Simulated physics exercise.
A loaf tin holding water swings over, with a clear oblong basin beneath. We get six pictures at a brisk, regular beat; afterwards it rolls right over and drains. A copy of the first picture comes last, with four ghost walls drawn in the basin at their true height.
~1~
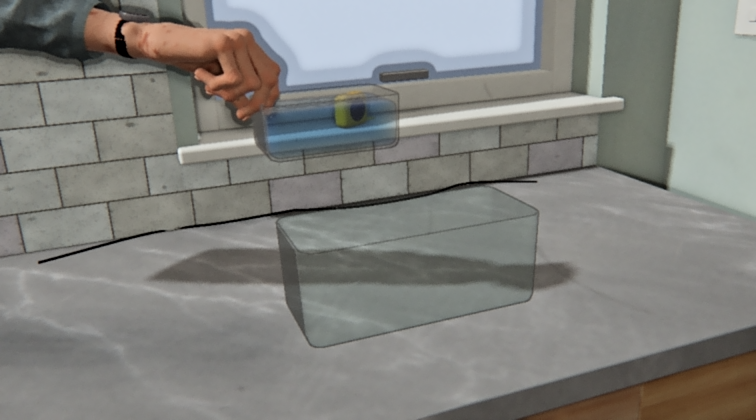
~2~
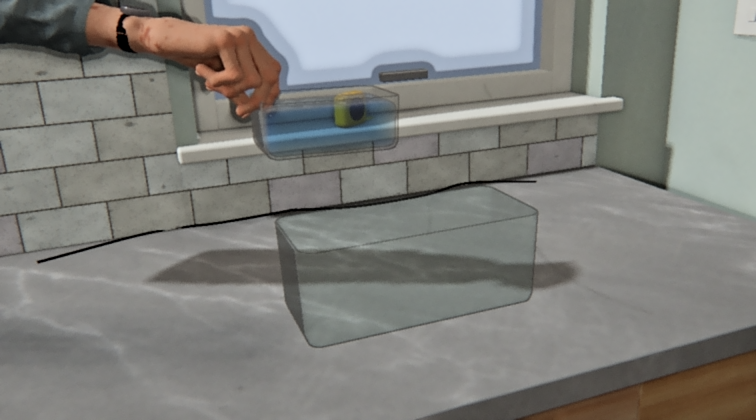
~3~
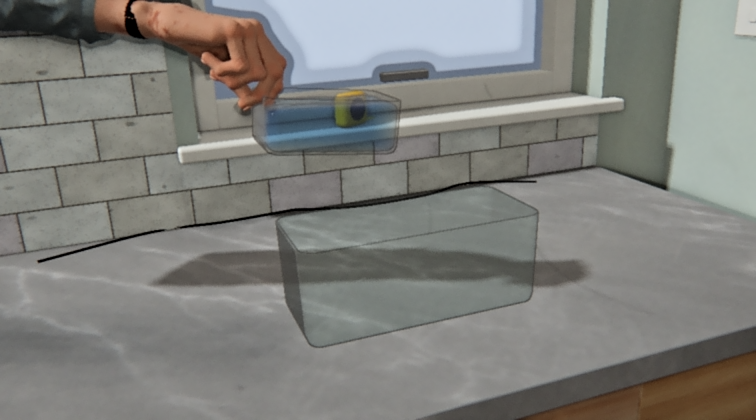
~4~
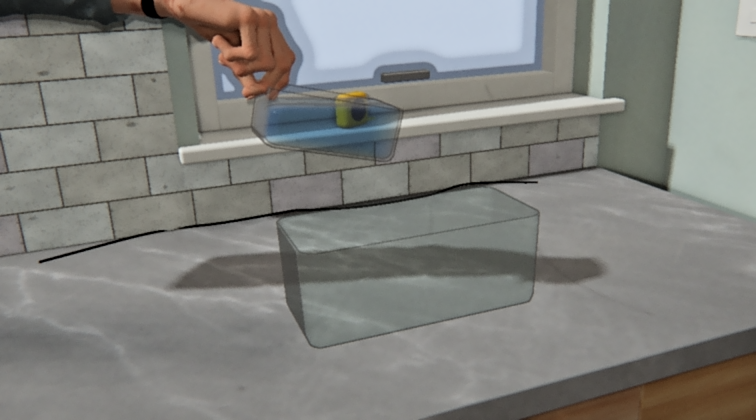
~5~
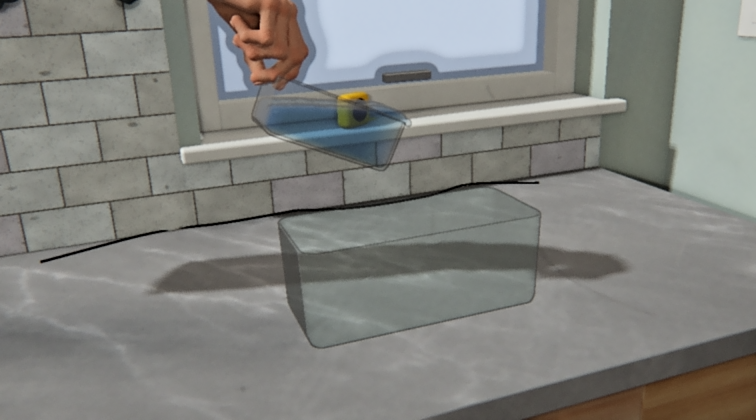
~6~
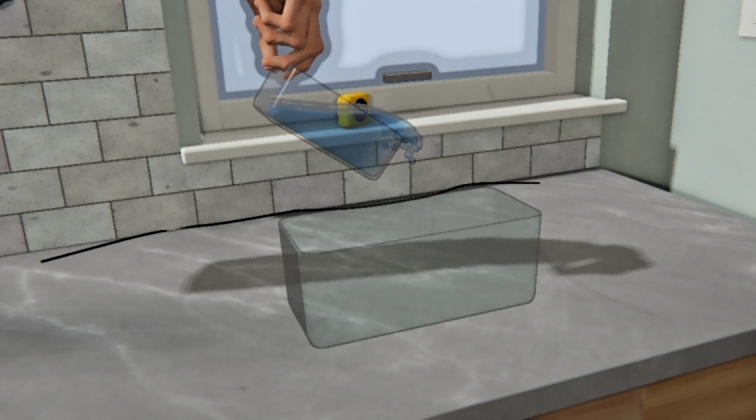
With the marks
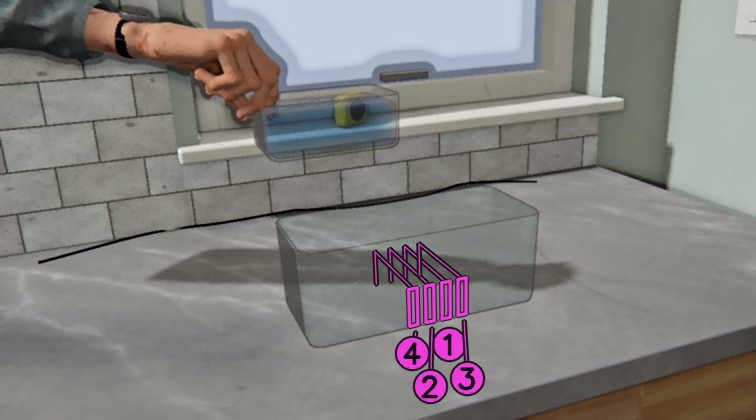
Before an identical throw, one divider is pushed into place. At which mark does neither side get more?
Best: 3.
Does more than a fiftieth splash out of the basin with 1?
Yes.
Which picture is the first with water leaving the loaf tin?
Picture 5.
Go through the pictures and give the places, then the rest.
Upright, lip at (384, 88); basin from (307, 347) to (531, 297); nothing has left yet.
Upright, lip at (384, 90); nothing has left yet.
Tipped about 6°, lip at (387, 95); nothing has left yet.
Tipped about 14°, lip at (389, 104); nothing has left yet.
Tipped about 24°, lip at (392, 116); water is over the lip, down to (396, 119).
Tipped about 36°, lip at (391, 130); water is over the lip, down to (399, 154).
On the marked copy, 1 at (448, 324); 2 at (432, 328); 3 at (464, 321); 4 at (415, 332).
With 1, about 33 % ends left of the wall and 60 % right of it; 7 % is lost outside.
With 2, about 21 % ends left of the wall and 72 % right of it; 7 % is lost outside.
With 3, about 49 % ends left of the wall and 43 % right of it; 8 % is lost outside.
With 4, about 14 % ends left of the wall and 78 % right of it; 8 % is lost outside.
